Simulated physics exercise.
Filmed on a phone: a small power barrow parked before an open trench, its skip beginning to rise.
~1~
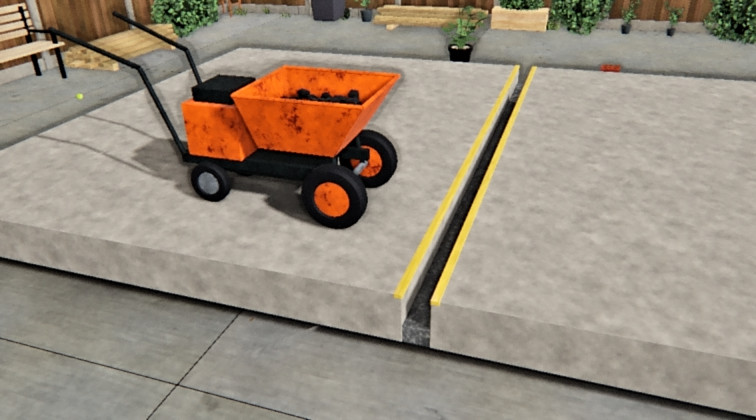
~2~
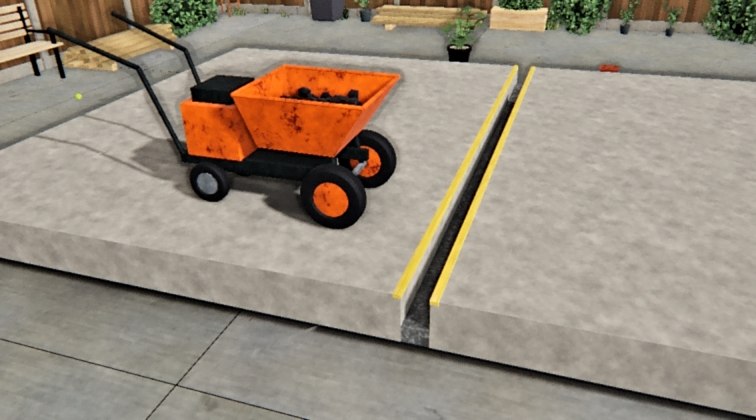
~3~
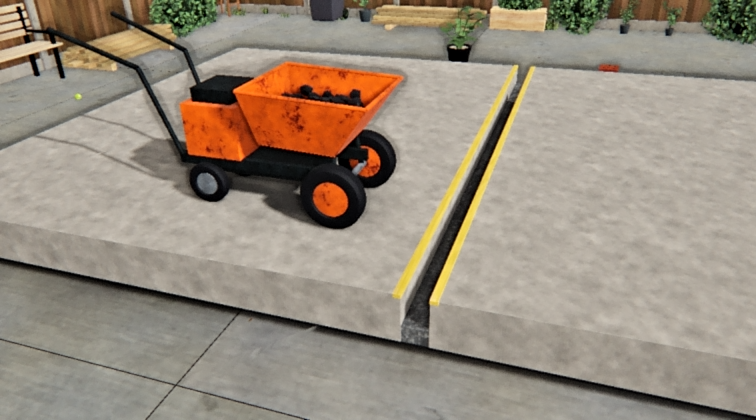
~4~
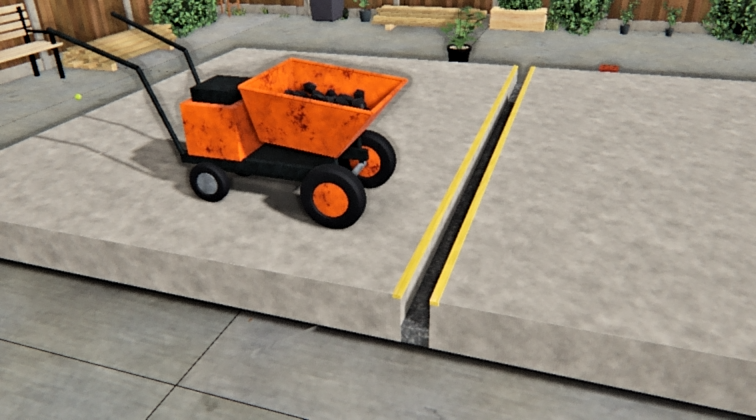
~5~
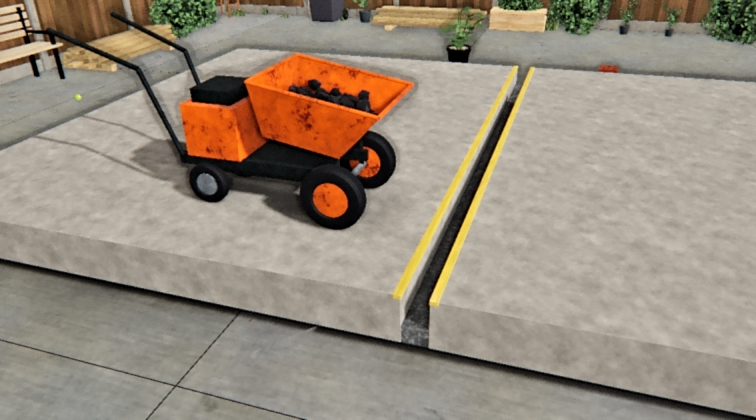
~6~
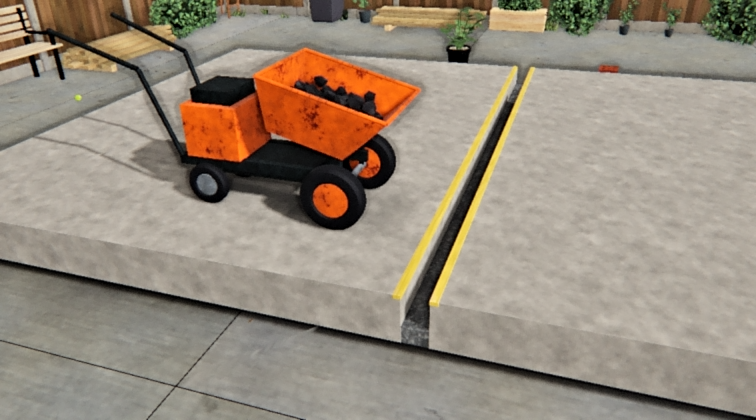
At the start, an orange power barrow loaded with dark lumps stands still on a pale slab, left of a narrow, yellow-edged trench. Its skip then begins to tilt slowly forward to the right, its back rising and front lip dipping, while the wheels stay in place.
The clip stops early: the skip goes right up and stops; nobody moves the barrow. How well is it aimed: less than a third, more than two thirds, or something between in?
The trench ends with from one third to two thirds of it.
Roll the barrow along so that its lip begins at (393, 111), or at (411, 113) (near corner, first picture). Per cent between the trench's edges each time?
About 0 and 0 per cent.
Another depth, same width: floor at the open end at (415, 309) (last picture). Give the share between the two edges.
Some 20 per cent.
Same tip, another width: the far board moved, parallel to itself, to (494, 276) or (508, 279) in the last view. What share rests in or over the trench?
First some 100, then 100 per cent.
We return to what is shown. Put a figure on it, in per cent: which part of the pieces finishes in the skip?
Roughly 25 in a hundred.
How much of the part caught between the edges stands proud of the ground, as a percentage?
About 15 per cent.
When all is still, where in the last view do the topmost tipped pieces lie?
Near (474, 221).
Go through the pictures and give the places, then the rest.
The first picture shows lip of the skip near (362, 108), level; top of the load near (323, 104), lumps of coal; first edge of the trench near (415, 262); far edge near (449, 268), the trench under half as wide as the skip, and about as deep as wide.
The second picture shows lip of the skip near (362, 109), level; top of the load near (323, 104).
The third picture shows lip of the skip near (366, 110), tipped barely; top of the load near (307, 107).
The fourth picture shows lip of the skip near (371, 114), tipped a little; top of the load near (311, 105).
The fifth picture shows lip of the skip near (378, 118), tipped a little; top of the load near (304, 106).
The sixth picture shows lip of the skip near (386, 125), tipped clearly; top of the load near (298, 98); first edge of the trench near (413, 263); far edge near (448, 269).
Shortly afterwards, skip tipped steeply; the whole lot in the skip.
Next, skip tipped right over; the bulk in the skip; a little in or heaped over the trench; a little beyond it.
Some moments later, skip tipped right over; near a third in the skip; near a third in or heaped over the trench; near a quarter beyond it.
In the end, skip tipped right over; near a quarter in the skip; near half in or heaped over the trench; near a quarter beyond it.
